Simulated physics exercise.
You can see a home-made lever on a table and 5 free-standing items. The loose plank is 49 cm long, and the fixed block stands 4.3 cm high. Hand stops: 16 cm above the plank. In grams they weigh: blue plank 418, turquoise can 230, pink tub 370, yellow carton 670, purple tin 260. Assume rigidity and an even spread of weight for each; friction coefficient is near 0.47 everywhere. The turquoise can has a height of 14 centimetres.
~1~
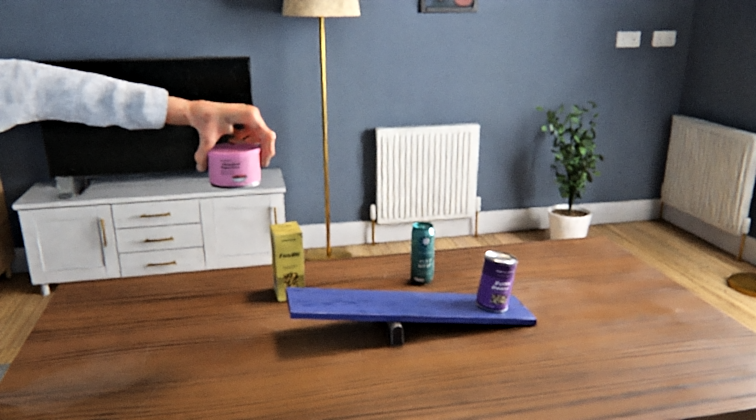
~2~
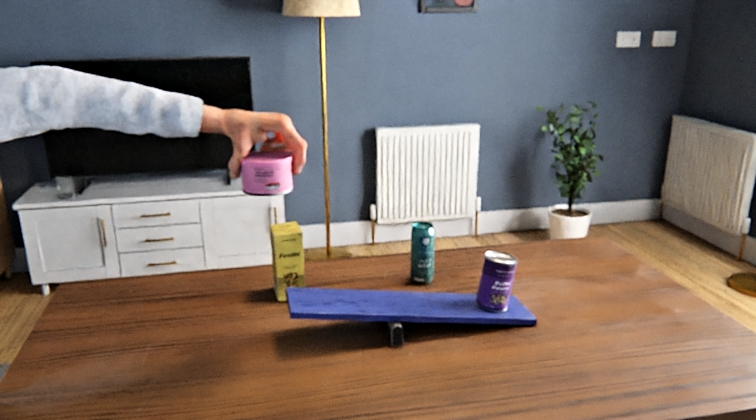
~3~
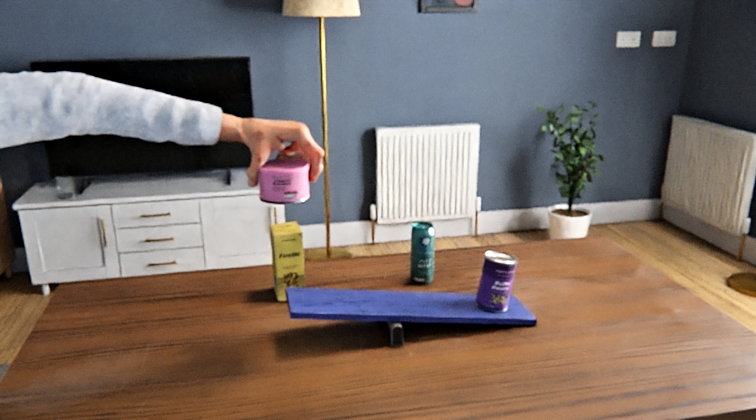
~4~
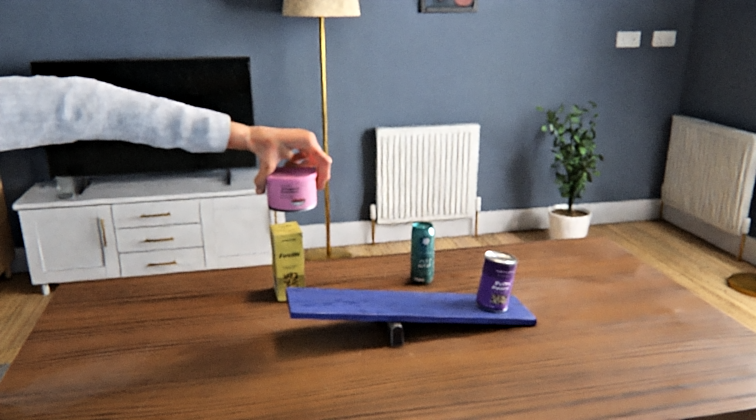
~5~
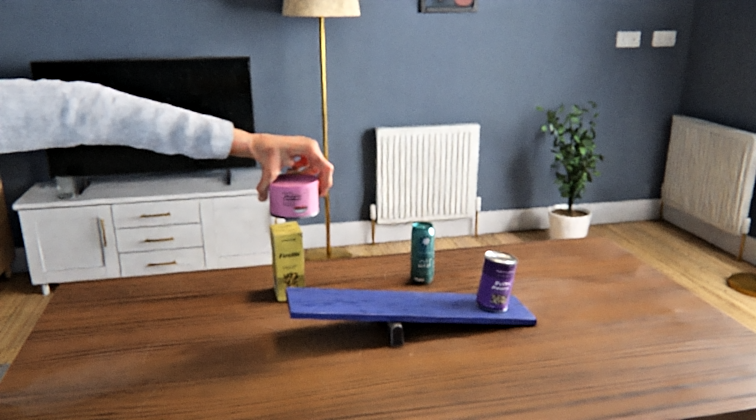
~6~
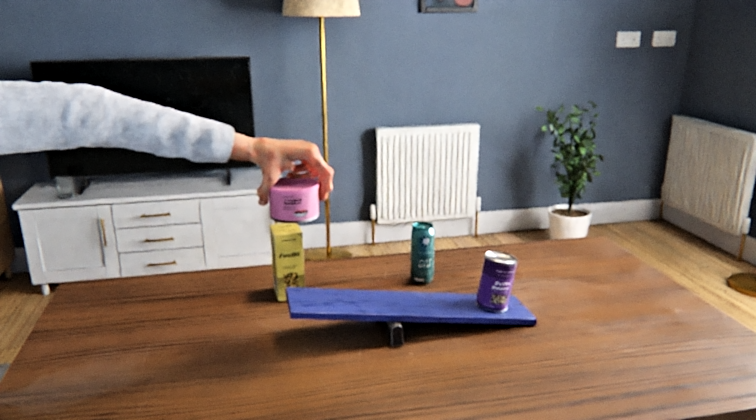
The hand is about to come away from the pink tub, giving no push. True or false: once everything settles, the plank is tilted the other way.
True.
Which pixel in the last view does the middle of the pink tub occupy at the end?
In the end it sits at around (304, 314).
Then, 0.30 s after the last picture, plank at 5°, leaning as at the start; pink tub leaning 8° near (300, 290).
Then, 0.50 s after the last picture, plank at 12°, tipped the other way; pink tub leaning 12° near (304, 313); purple tin leaning 38°.
At rest, plank at 13°, tipped the other way; tipped over on the table or plank, purple tin; not toppled but over 4 cm from the start, pink tub; the other 3 in place, give or take 4 cm. Seen from the same camera at the end, pink tub near (303, 314). The plank tips across.
